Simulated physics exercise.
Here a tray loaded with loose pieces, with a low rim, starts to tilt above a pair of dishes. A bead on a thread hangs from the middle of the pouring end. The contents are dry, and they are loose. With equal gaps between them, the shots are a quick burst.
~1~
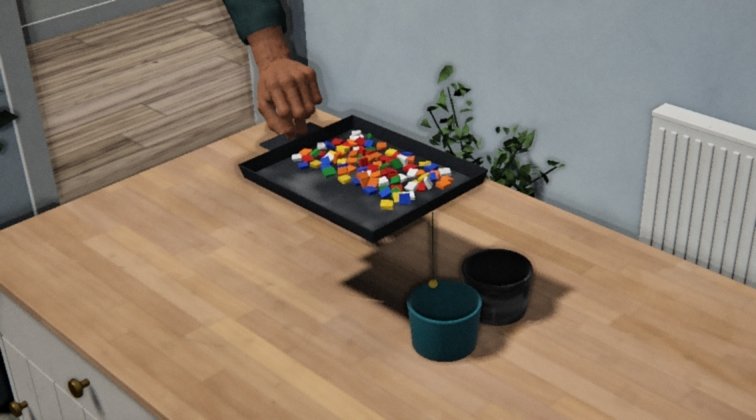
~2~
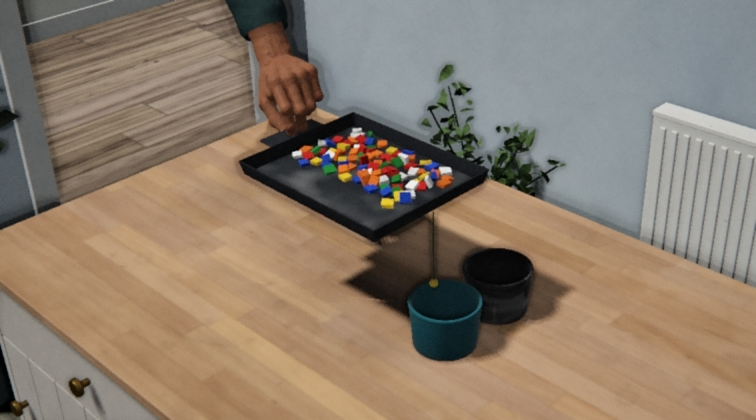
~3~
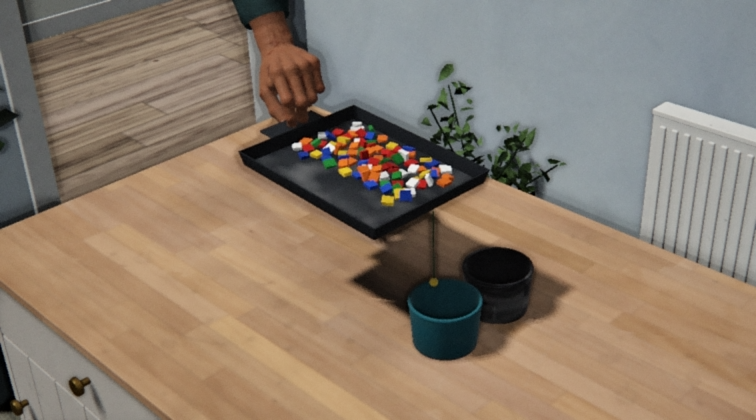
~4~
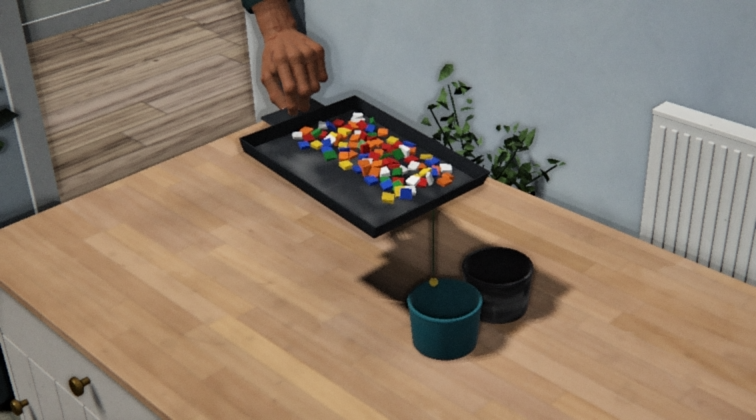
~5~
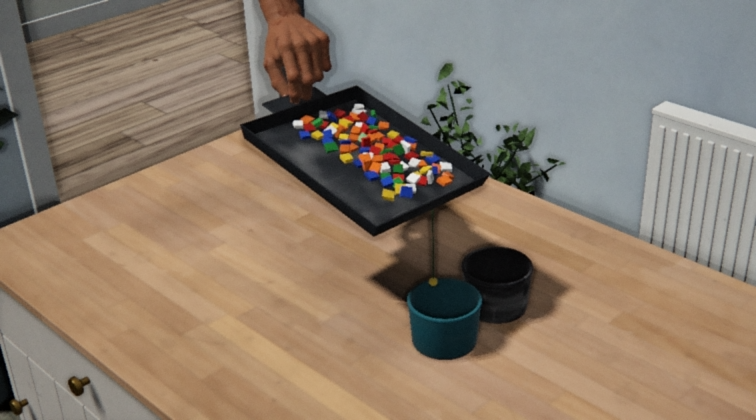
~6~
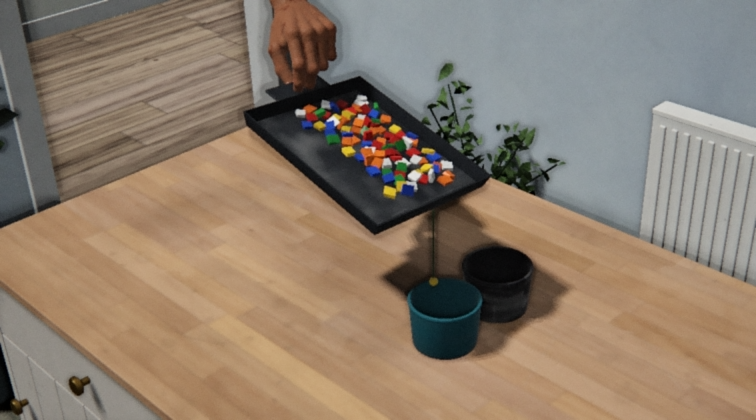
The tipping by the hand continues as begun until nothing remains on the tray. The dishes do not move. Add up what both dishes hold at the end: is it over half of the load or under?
Most of the load lands in the dishes.
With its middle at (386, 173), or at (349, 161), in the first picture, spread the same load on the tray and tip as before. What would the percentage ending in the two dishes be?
Roughly 80 per cent, and 70 per cent.
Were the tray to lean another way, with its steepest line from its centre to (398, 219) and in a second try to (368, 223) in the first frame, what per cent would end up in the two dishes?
About 20 % and about 0 %.
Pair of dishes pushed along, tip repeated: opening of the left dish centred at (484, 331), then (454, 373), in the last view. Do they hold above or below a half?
In the first position a minority, in the second a minority.
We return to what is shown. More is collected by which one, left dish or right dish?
Observation: The greater share ends in the dish at the right.
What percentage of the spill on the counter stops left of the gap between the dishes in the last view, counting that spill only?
Close to 20 per cent.
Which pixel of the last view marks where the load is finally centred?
I'd put the middle somewhere around (495, 307).
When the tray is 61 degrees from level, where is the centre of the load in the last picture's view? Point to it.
Mark it at roughly (447, 169) in the final frame.
Shortly afterwards, tray tipped steeply; the whole lot on the tray.
Next, tray tipped past a quarter turn; near half on the tray; a little in the left dish; a little in the right dish; a little outside both; a little in the air.
Some moments later, tray tipped past a quarter turn; near a quarter in the left dish; near half in the right dish; near a quarter outside both.
In the end, tray tipped past a quarter turn; near a quarter in the left dish; near half in the right dish; near a quarter outside both.
